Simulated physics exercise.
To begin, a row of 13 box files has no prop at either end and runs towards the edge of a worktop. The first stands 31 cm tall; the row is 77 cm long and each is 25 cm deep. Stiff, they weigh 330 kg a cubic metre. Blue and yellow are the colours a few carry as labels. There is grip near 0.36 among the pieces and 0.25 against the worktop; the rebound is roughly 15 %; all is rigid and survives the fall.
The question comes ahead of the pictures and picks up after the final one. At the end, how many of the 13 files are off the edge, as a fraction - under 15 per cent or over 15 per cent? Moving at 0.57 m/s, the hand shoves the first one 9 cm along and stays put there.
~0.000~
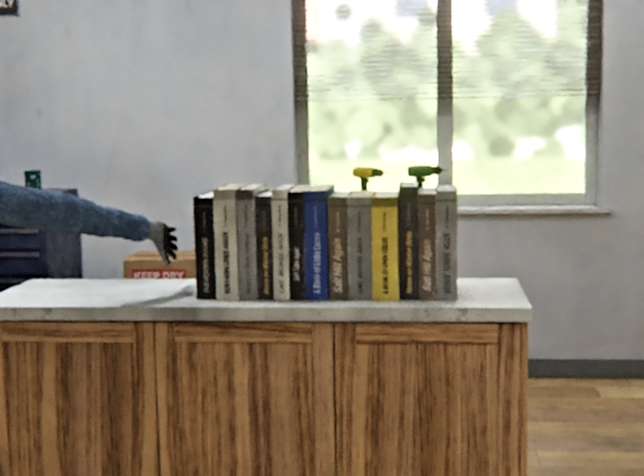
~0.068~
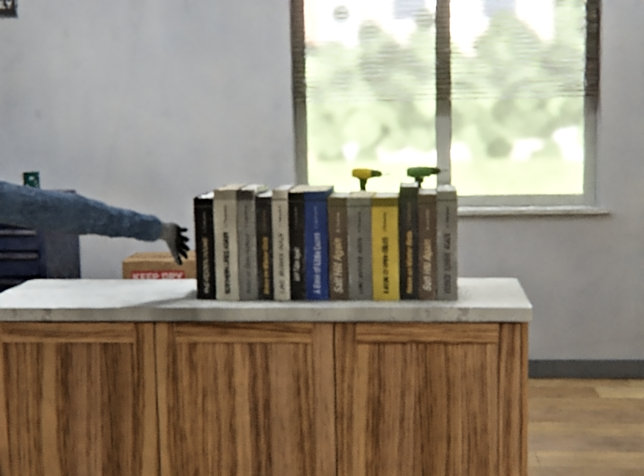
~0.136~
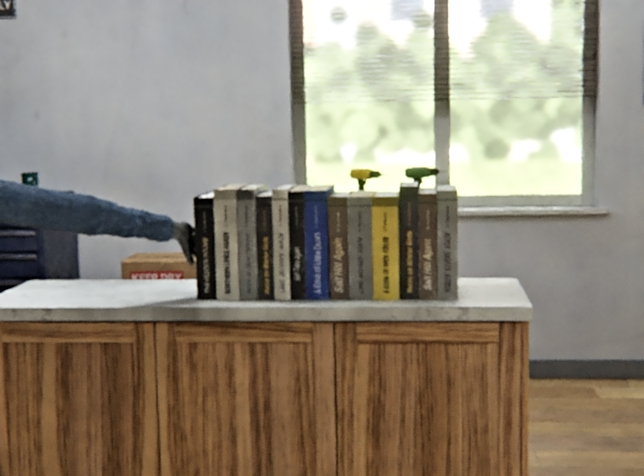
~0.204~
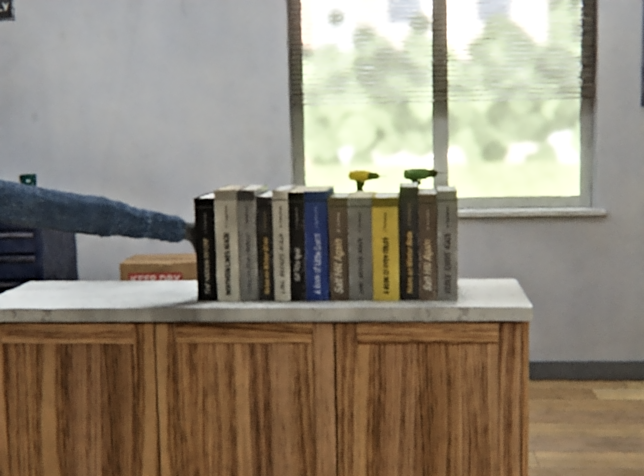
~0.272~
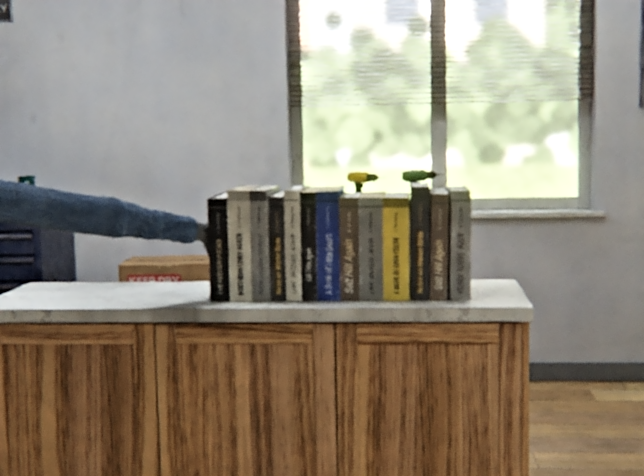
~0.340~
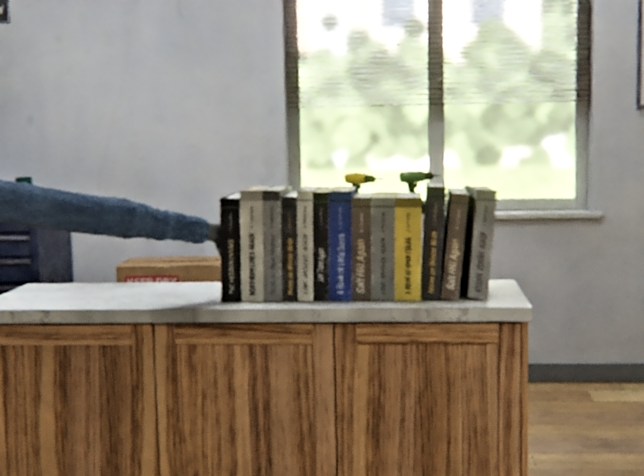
I would say more than 15 per cent of them.
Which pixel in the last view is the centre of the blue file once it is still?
Around (392, 249).
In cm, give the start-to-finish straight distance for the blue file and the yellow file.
Blue: 20 cm, yellow: 40 cm.
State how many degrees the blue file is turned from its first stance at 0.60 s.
Some 15 degrees.
Around 0.60 s, none of the 13 files off the edge, 13 disturbed; yellow file tipped 17°; blue file tipped 17°.
Around 1.14 s, 3 of the 13 files off the edge; yellow file tipped 53°; blue file tipped 29°.
Finally (1.8 s), 3 of the 13 files off the edge; yellow file on its side; blue file tipped 44°. That is 23 per cent. Seen by the last camera, middles, yellow file near (501, 280), blue file near (392, 249).
